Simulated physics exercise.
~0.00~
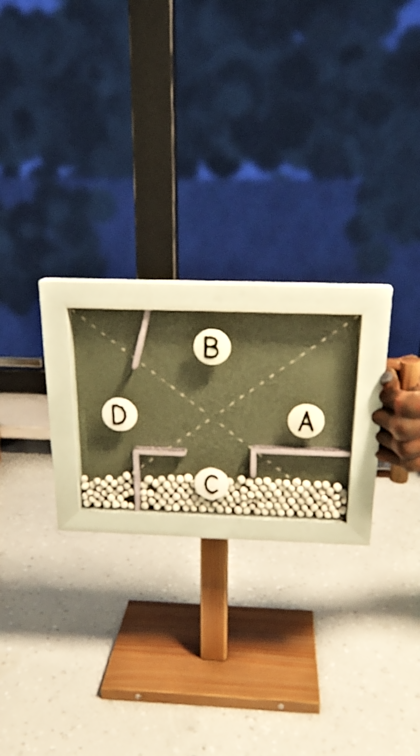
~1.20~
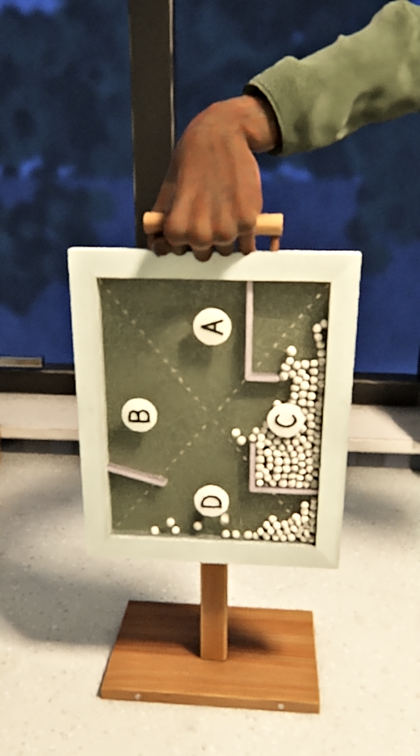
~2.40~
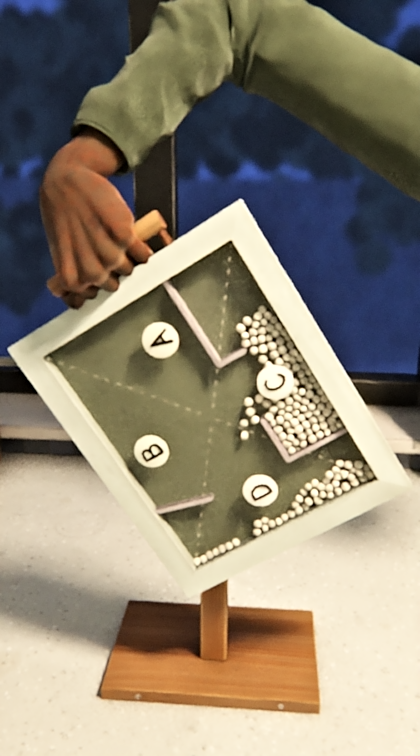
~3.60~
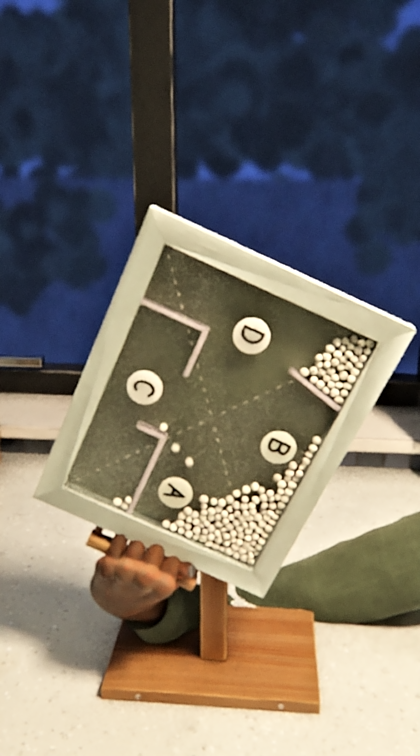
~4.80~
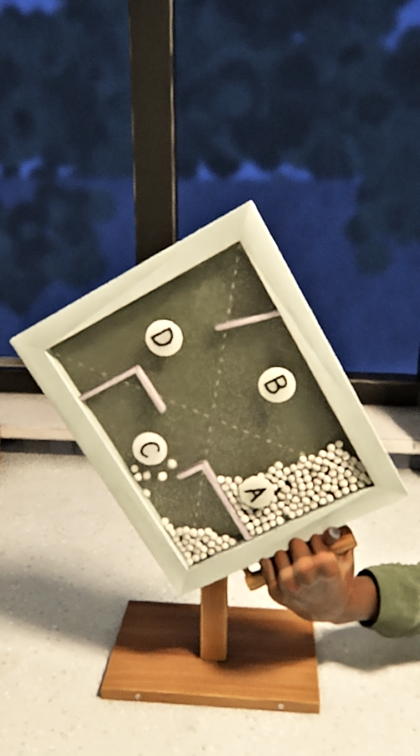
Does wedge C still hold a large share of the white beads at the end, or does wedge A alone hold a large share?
Wedge A alone ends up with a large share of the beads, while wedges B and C keep only small shares and wedge D is left essentially empty.
